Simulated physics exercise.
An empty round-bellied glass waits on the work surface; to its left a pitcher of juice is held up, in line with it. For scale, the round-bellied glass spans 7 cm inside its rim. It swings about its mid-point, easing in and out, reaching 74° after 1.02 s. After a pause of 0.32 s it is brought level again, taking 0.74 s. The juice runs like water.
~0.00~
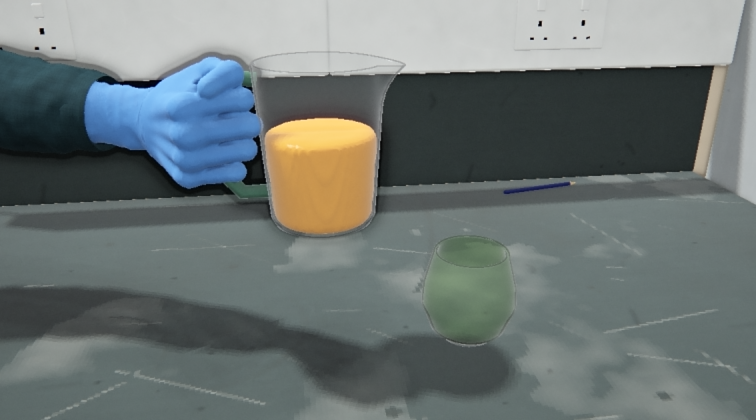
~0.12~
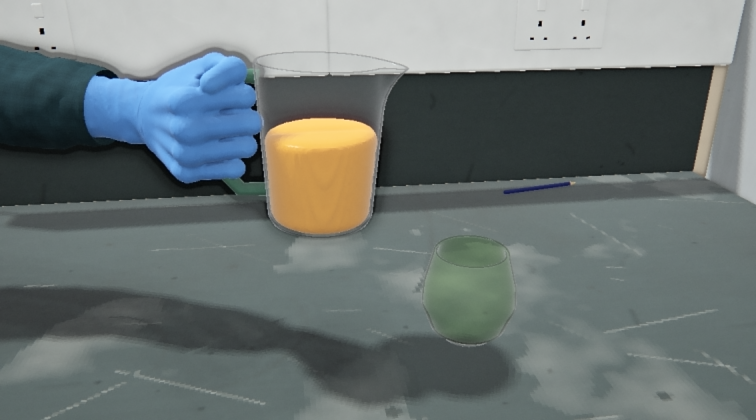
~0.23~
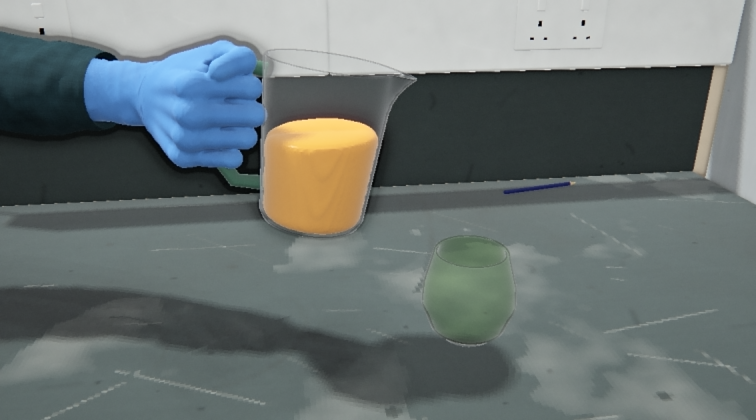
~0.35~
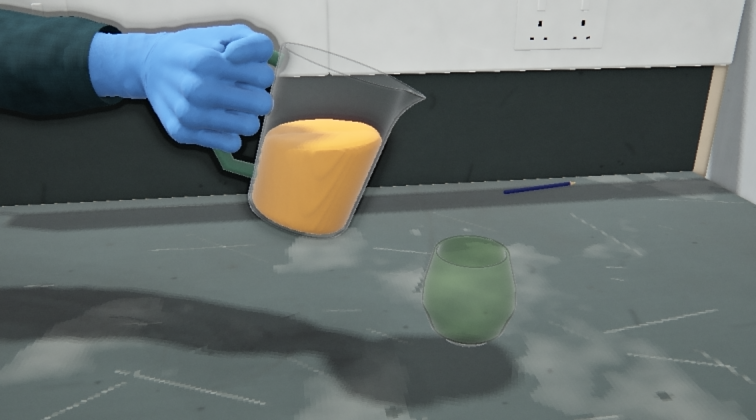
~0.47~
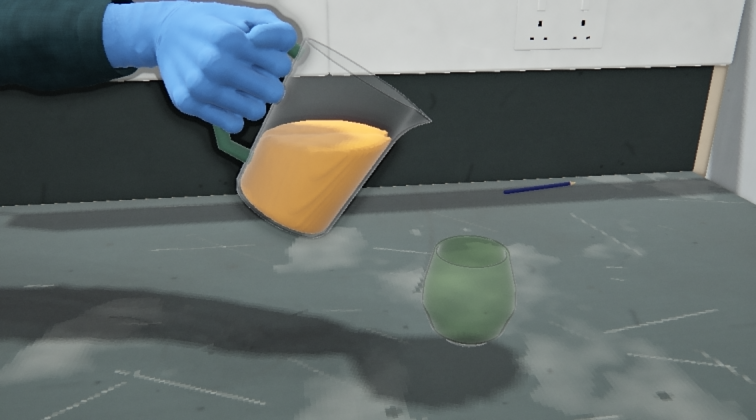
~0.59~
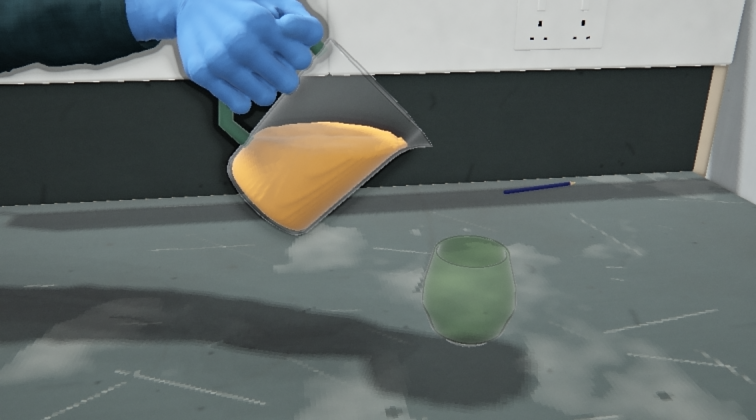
Blue-gloved hand tilting a clear pitcher of orange juice steadily to the right, above and left of an empty green glass.
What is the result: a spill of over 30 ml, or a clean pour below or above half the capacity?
Expect this: Over half its capacity and no mess.
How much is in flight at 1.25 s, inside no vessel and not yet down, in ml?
About 50 ml.
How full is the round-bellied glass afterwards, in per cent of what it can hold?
Near 80 in a hundred.
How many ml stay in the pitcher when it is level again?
Some 210 ml.
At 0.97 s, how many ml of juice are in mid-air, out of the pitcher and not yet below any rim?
Close to 70 ml.
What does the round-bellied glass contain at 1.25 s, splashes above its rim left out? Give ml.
About 230 ml.
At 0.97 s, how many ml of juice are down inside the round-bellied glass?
Close to 60 ml.
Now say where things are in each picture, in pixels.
Tilt 0°; pouring edge (405, 62); surface from (277, 132) to (361, 129); the round-bellied glass's rim runs from (437, 255) to (505, 251), in the first frame.
Tilt 2°; pouring edge (408, 66); surface from (278, 132) to (362, 128), in the second frame.
Tilt 9°; pouring edge (416, 77); surface from (277, 133) to (365, 129), in the third frame.
Tilt 20°; pouring edge (425, 95); surface from (269, 137) to (367, 131), in the fourth frame.
Tilt 32°; pouring edge (432, 119); surface from (261, 147) to (377, 133), in the fifth frame.
Tilt 46°; pouring edge (432, 144); surface from (247, 148) to (389, 138), in the sixth frame.
By 0.97 s the tilt is 74° and the round-bellied glass has 60 ml, the pitcher 435 ml, and 0 ml is on the work surface.
By 1.25 s the tilt is 74° and the round-bellied glass has 230 ml, the pitcher 280 ml, and 0 ml is on the work surface.
By 1.54 s the tilt is 61° and the round-bellied glass has 330 ml, the pitcher 215 ml, and 5 ml is on the work surface.
By 1.86 s the tilt is 15° and the round-bellied glass has 350 ml, the pitcher 210 ml, and 5 ml is on the work surface.
At rest the round-bellied glass has 350 ml, the pitcher 210 ml, and 5 ml is on the work surface.
